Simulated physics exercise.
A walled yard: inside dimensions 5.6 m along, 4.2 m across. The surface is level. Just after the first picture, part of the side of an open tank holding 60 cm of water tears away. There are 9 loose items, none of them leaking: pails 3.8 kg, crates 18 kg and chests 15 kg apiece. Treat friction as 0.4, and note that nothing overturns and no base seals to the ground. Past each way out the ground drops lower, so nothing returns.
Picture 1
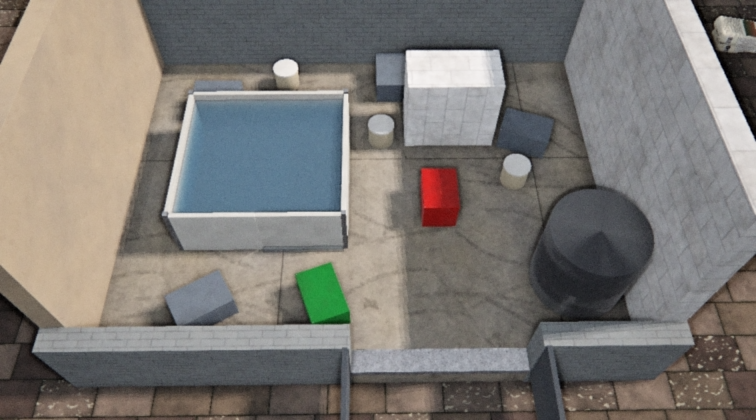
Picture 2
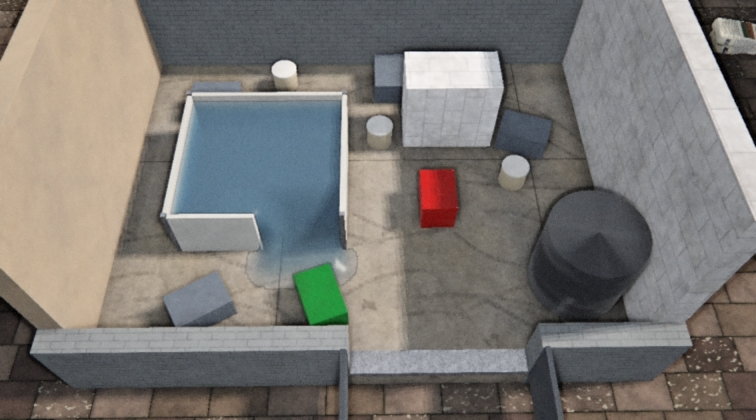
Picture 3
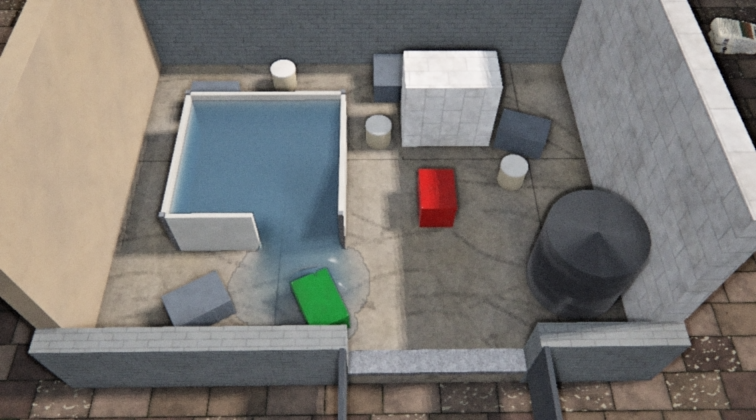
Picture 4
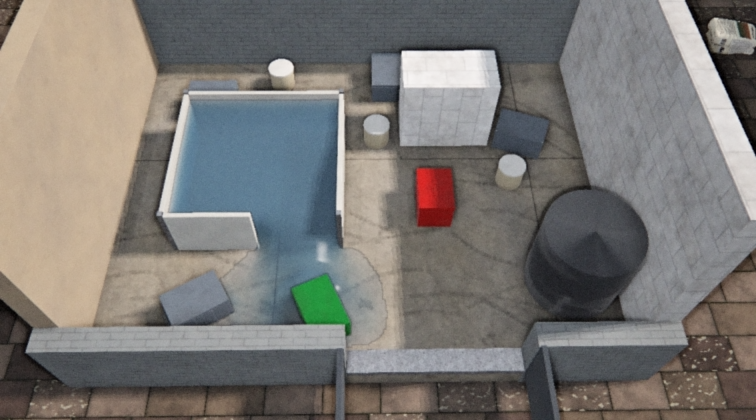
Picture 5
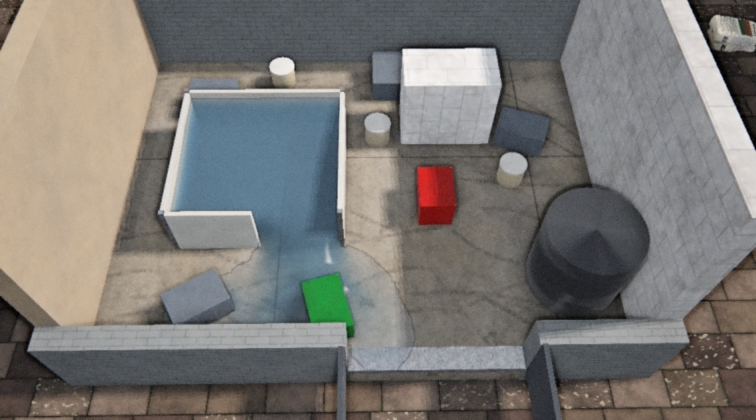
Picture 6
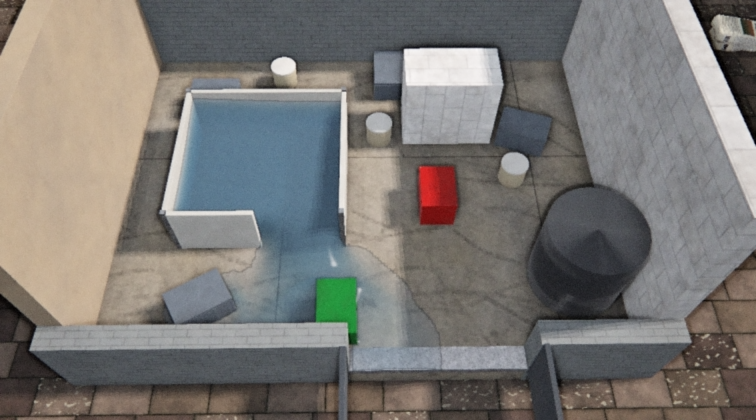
In this clip, part of the front side of a water-filled tank in a walled yard opens and water spreads across the floor, nudging and turning the green box slightly rightward while the red box stays in place.
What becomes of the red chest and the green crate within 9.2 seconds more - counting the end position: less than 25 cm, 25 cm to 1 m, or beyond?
In order: Red chest: Stays near its start; green crate: Is swept well away.
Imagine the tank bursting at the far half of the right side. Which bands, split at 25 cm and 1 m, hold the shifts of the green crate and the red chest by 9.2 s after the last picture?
Green crate: Essentially stationary; red chest: Displaced far.
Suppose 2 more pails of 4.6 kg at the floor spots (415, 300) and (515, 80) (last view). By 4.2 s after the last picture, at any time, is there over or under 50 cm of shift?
Respectively: Outside the limit and inside the limit.
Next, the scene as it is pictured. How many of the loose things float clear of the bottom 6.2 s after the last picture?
It comes to 4.
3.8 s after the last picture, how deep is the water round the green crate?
13 cm, roughly.
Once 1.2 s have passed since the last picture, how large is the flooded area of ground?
Wet area: Approx. 9.5 m2.
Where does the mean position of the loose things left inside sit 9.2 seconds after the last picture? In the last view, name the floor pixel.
The average lands around (418, 194).
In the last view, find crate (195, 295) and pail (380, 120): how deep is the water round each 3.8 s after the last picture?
Around 10 cm and 1 cm.
Then, 1.2 s after the last picture the red chest is near (438, 186), 0.0 m from its start, aground; the green crate is near (529, 309), 2.1 m from its start, afloat; 0 of 9 are out; 1 afloat.
Then, 3.8 s after the last picture the red chest is near (438, 186), 0.0 m from its start, aground; the green crate is near (531, 310), 2.1 m from its start, afloat; 0 of 9 are out; 2 afloat.
Then, 6.2 s after the last picture the red chest is near (438, 186), 0.0 m from its start, aground; the green crate is near (505, 271), 1.9 m from its start, afloat; 0 of 9 are out; 4 afloat.
Then, 9.2 s after the last picture the red chest is near (438, 186), 0.0 m from its start, aground; the green crate is near (501, 243), 2.0 m from its start, aground; 0 of 9 are out; 4 afloat.
